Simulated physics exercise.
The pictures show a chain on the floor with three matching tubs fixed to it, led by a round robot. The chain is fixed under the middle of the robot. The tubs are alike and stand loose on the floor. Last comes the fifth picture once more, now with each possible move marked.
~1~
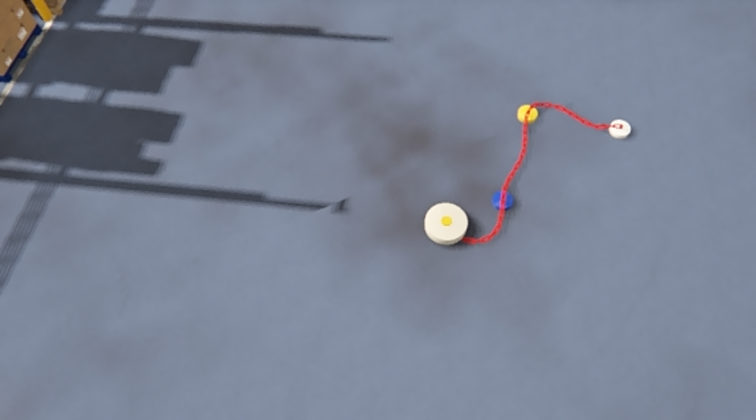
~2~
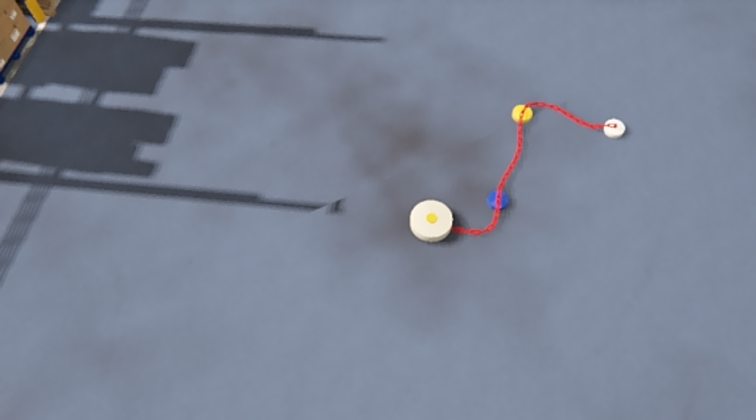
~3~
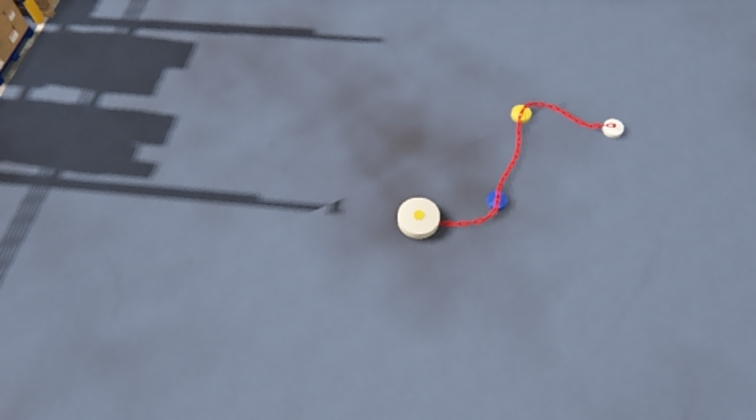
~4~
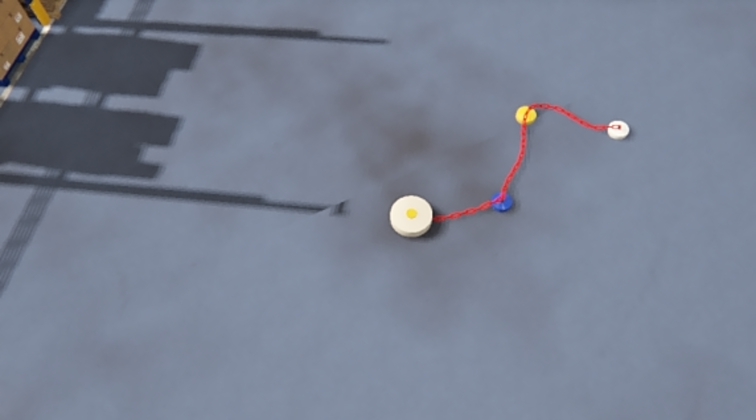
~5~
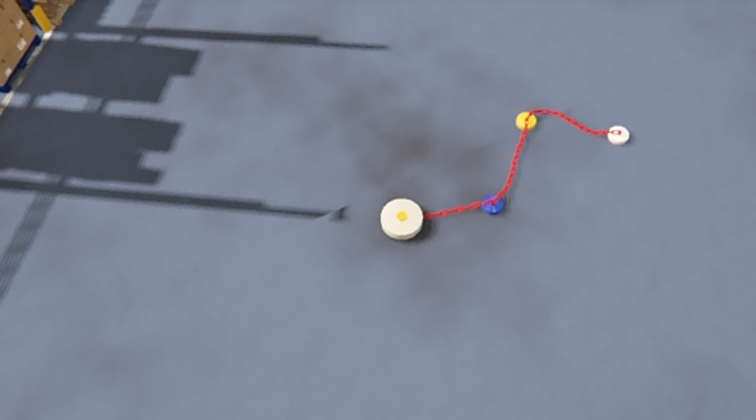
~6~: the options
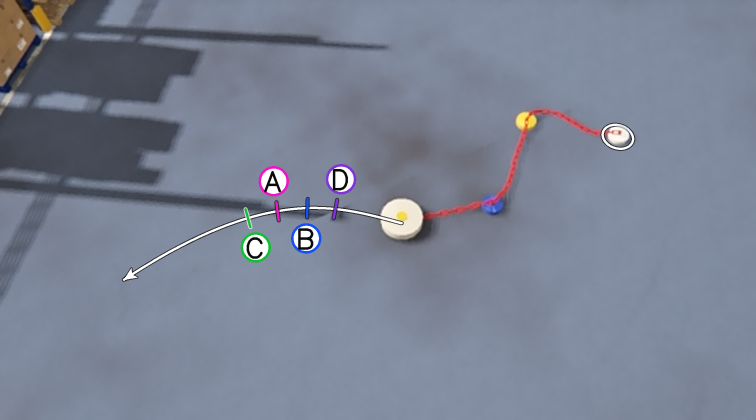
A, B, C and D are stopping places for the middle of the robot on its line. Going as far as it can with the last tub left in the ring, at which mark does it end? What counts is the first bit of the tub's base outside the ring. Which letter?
Stop at D.
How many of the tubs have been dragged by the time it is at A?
By then, three.
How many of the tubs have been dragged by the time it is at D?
Two.
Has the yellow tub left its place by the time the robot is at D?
By then, yes.
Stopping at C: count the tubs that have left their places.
Three.
On the copy, A at (277, 211); B at (307, 208); C at (248, 218); D at (335, 209); the ring at (618, 137); the route from (402, 223) via (258, 215) to (124, 280).
On D. First, robot (379, 214); white tub (619, 135); yellow tub (526, 122); blue tub (469, 196).
Then, robot (355, 208); white tub (619, 135); yellow tub (522, 128); blue tub (443, 188).
Finally, robot (335, 205); white tub (618, 135); yellow tub (514, 135); blue tub (423, 184); the ringed tub at the far end is still in its ring.
By contrast, A drags the last tub to (574, 140); B drags the last tub to (600, 136); C drags the last tub to (547, 146).
